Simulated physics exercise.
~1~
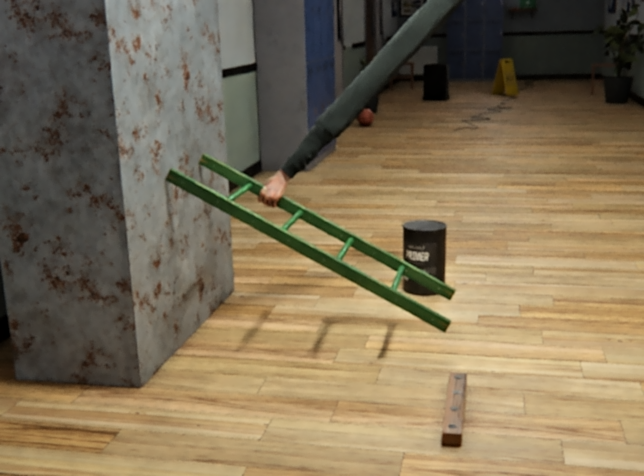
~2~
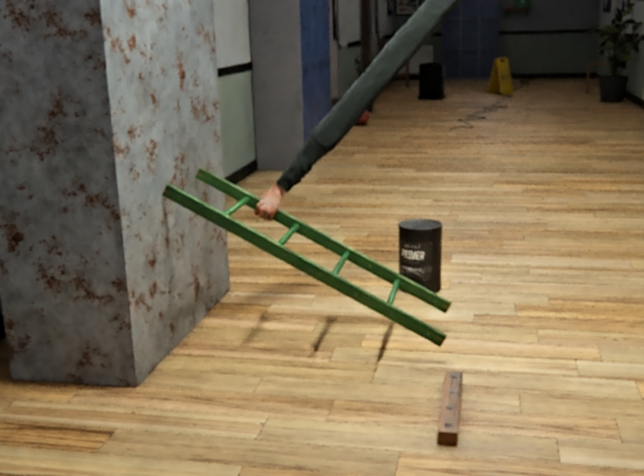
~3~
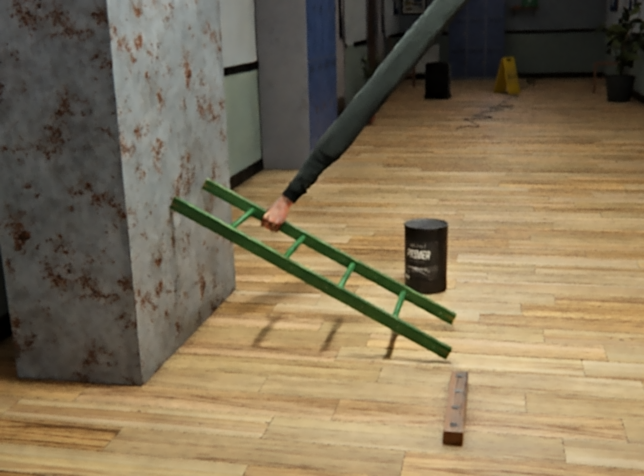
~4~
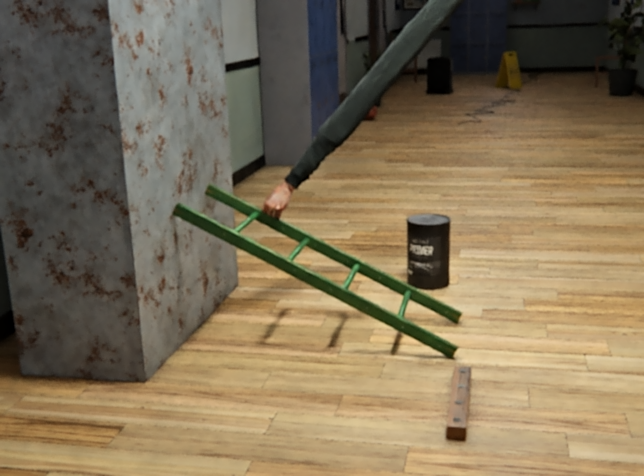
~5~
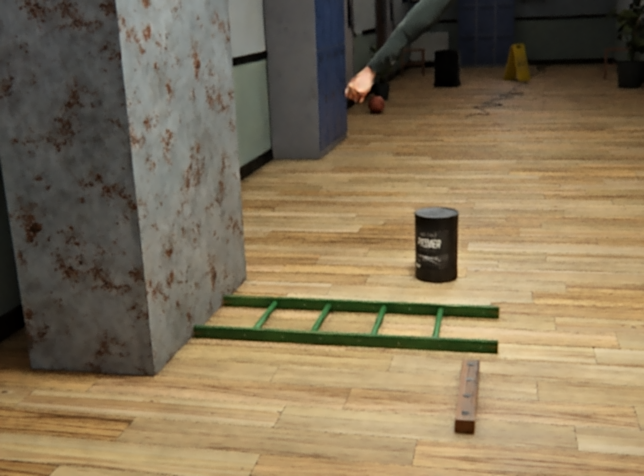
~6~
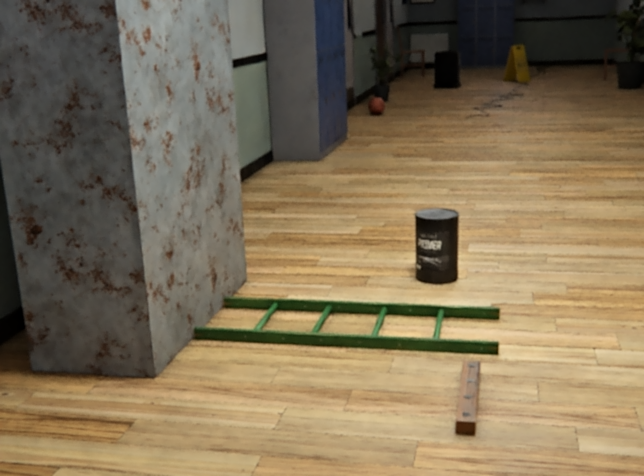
A green ladder-like gate leaning on a mottled grey pillar slides down flat onto the wooden floor after a hand lets go.
